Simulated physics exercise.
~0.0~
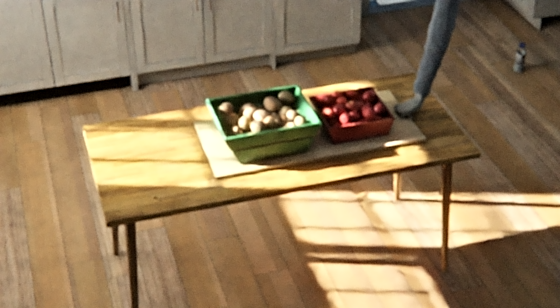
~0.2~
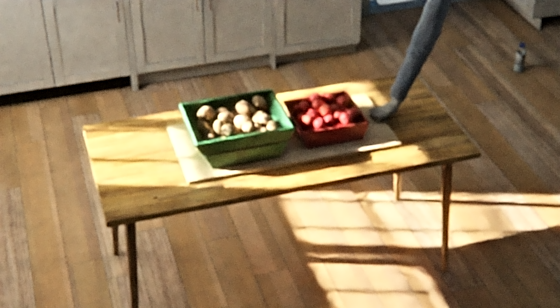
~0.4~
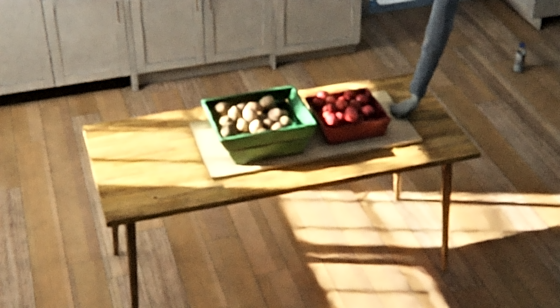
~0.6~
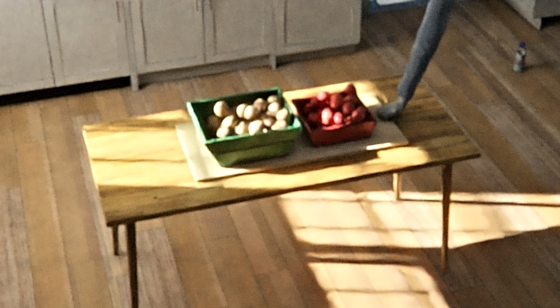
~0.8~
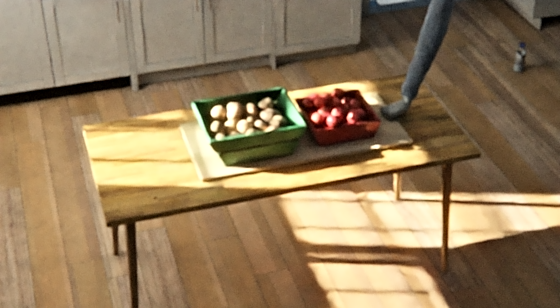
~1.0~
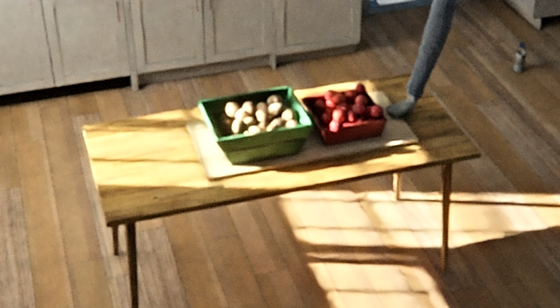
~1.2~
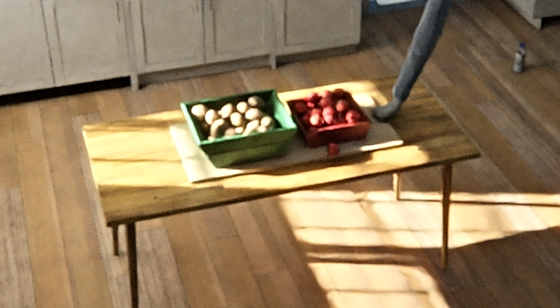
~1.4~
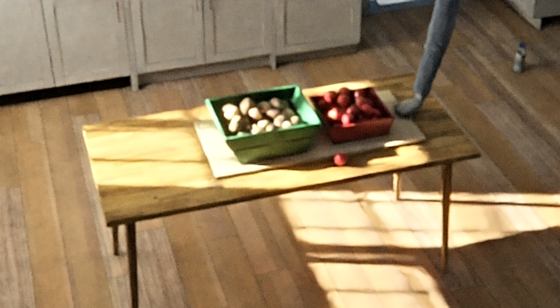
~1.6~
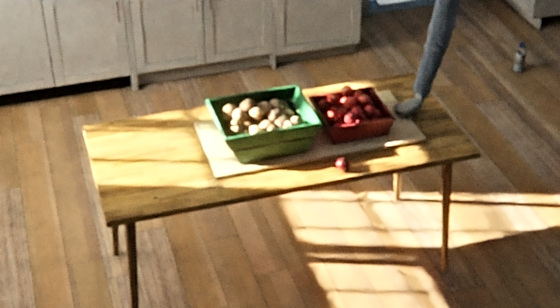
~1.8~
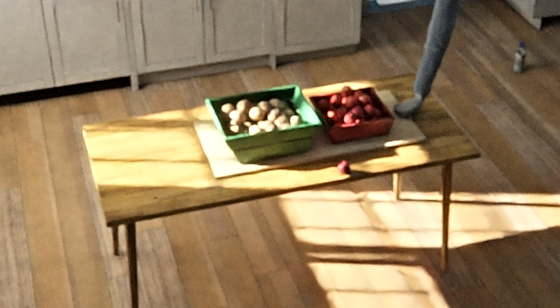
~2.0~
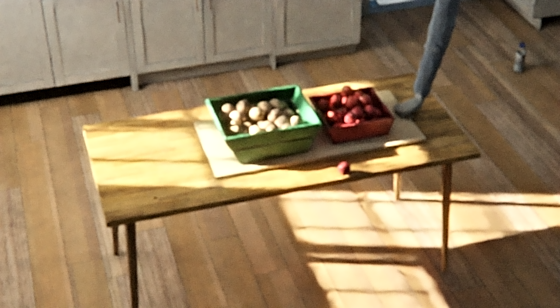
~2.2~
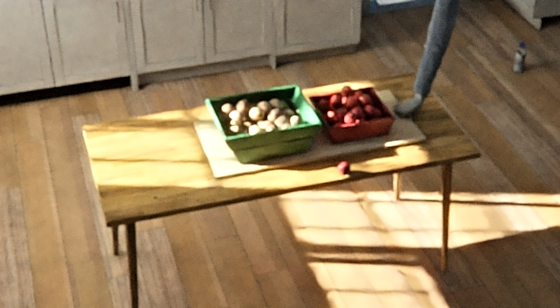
In a sunlit room with a plank floor and pale cabinets along the back, a light wooden table is seen from above at an angle. On it lies a pale board carrying a green basket of brownish, potato-like pieces on the left and a red basket of tomatoes on the right, with a grey arm reaching down to its right end. The arm slides the board left and right several times, and the loose contents shift. During a later swing, one tomato drops over the red basket's front side. The board returns right and stops, leaving that tomato resting near the table's front edge while the others stay in the basket.
